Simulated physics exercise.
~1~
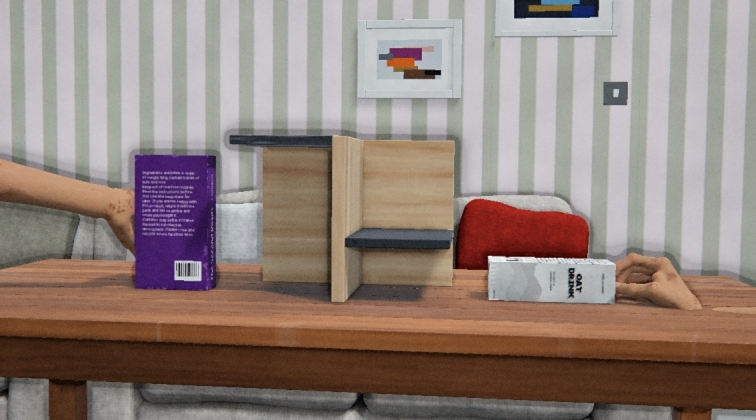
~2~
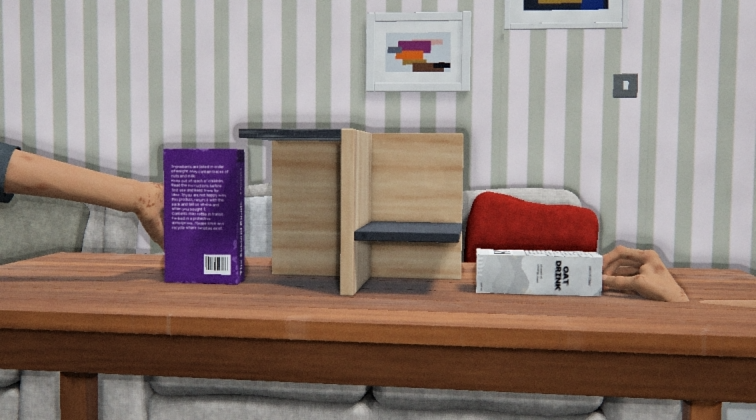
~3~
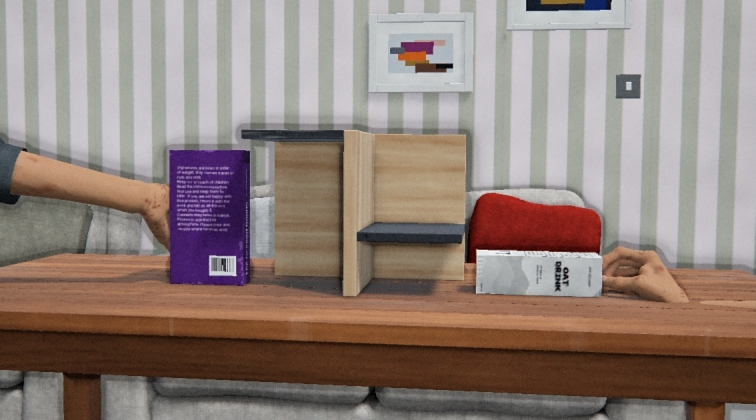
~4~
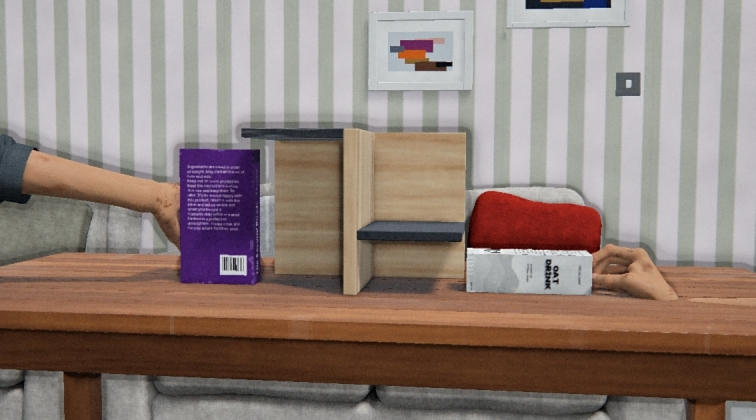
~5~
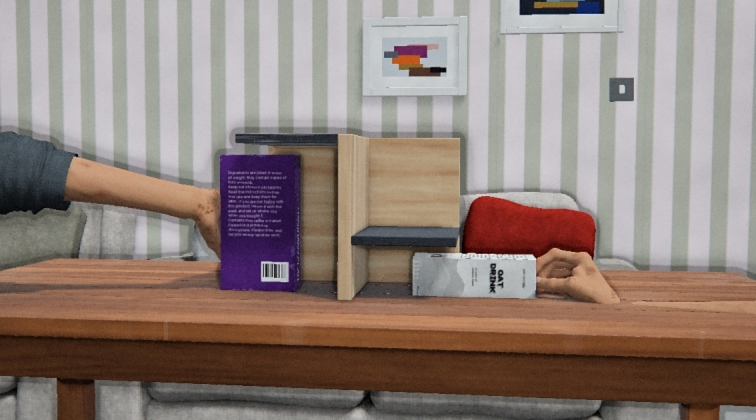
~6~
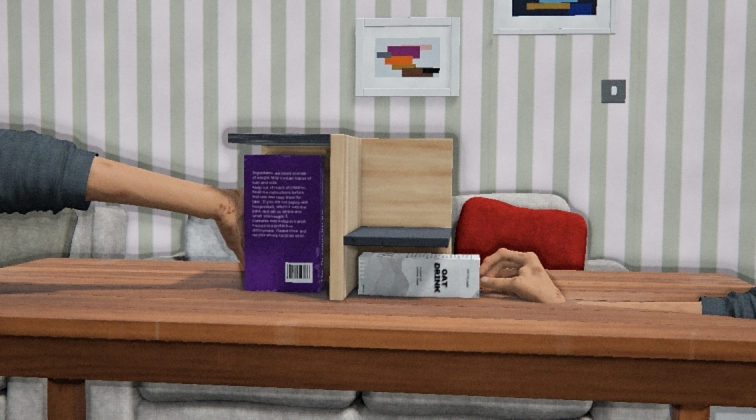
Two hands sliding an upright purple book from the left and a white carton from the right under a wooden stand's shelves.
